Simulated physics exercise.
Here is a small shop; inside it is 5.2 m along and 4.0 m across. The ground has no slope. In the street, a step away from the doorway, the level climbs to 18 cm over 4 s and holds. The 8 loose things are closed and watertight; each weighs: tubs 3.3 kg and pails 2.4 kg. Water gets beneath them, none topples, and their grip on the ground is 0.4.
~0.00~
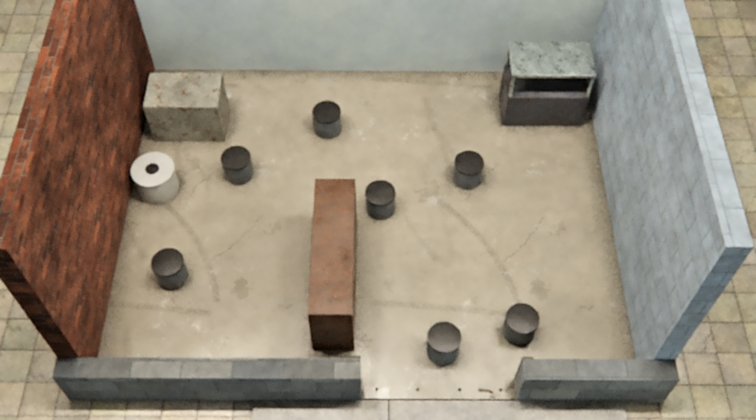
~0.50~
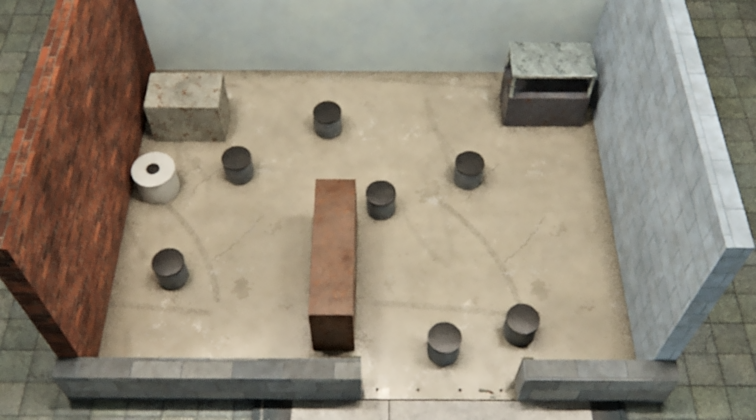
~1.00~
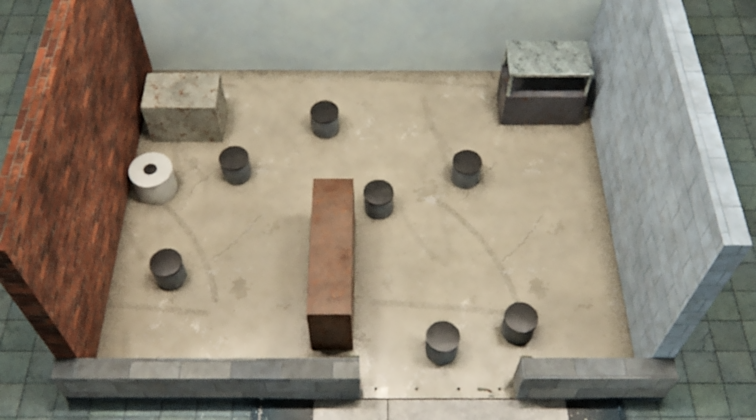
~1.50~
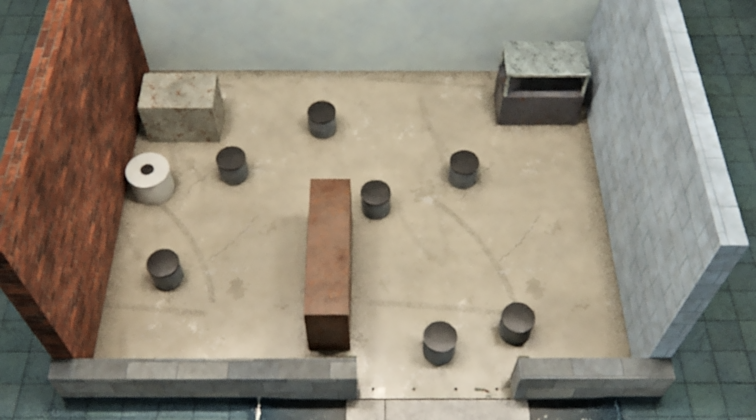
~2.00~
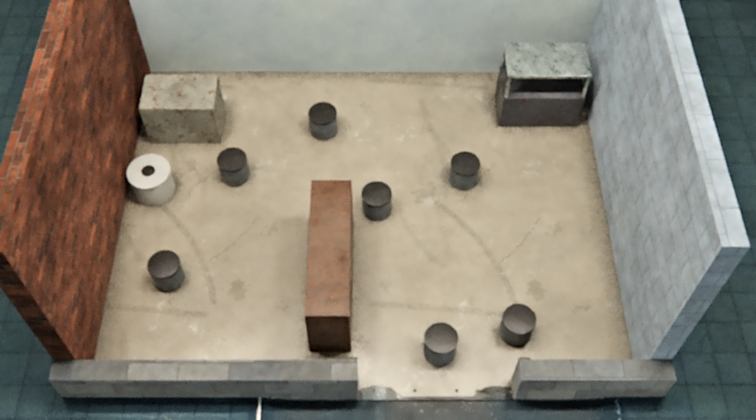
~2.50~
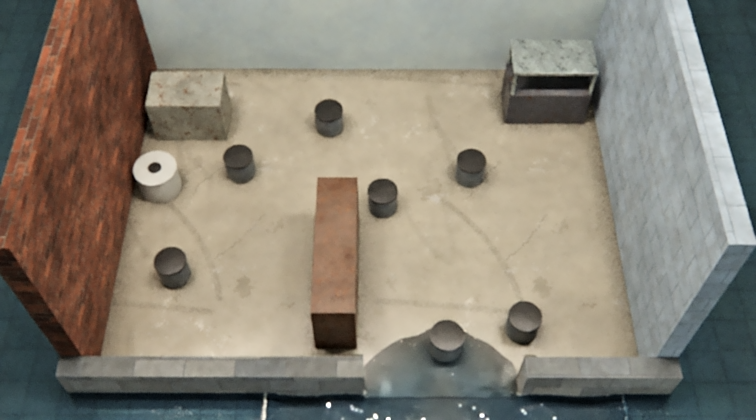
Water darkens and covers the paving around a small roofless shop, then spreads through the doorway gap onto the floor around one dark round tub, while the other tubs, the long brown counter and the blocks stay in place.
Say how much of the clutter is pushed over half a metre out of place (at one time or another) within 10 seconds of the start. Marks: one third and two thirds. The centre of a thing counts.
It is between one and two thirds.
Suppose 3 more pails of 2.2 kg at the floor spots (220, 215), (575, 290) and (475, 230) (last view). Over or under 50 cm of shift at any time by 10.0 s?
In that order: Under, short of it, past it.
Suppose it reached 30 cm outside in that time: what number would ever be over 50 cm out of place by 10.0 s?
Then 7.
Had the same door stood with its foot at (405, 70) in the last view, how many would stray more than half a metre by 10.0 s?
Then 6.
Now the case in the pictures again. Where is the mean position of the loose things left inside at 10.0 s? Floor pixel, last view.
Near (310, 173).
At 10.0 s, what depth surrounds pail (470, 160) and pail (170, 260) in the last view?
About 12 and 0 cm.
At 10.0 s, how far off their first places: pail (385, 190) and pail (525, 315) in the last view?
In that order: 300 cm, 30 cm.
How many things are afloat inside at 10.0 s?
At that moment 3.
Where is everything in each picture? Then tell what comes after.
In the first frame, a pail at (445, 337) rests on the ground; a tub at (152, 169), on the bottom; water covers 0.0 m2; 0 of 8 have shifted.
In the second frame, a pail at (445, 337) rests on the ground; a tub at (153, 169), on the bottom; 0.0 m2 under water; 0 of 8 have shifted.
In the third frame, a pail at (443, 336), on the bottom; a tub at (150, 170), on the bottom; 0.0 m2 under water; 0 of 8 have shifted.
In the fourth frame, a pail at (440, 336), on the bottom; a tub at (147, 170) rests on the ground; water covers 0.0 m2; 0 of 8 have shifted.
In the fifth frame, a pail at (441, 338), on the bottom; a tub at (148, 171) rests on the ground; water covers 0.0 m2; 0 of 8 have shifted.
In the sixth frame, a pail at (447, 335) rests on the ground; a tub at (155, 168), on the bottom; 0.4 m2 under water; 0 of 8 have shifted.
After 3.5 s 1 of 8 are over 50 cm from their spots; 0 afloat.
After 4.5 s 1 of 8 are over 50 cm from their spots; 0 afloat.
After 7.0 s 4 of 8 are over 50 cm from their spots; 2 afloat.
After 10.0 s 4 of 8 are over 50 cm from their spots, and 4 have been at some point; 3 afloat.
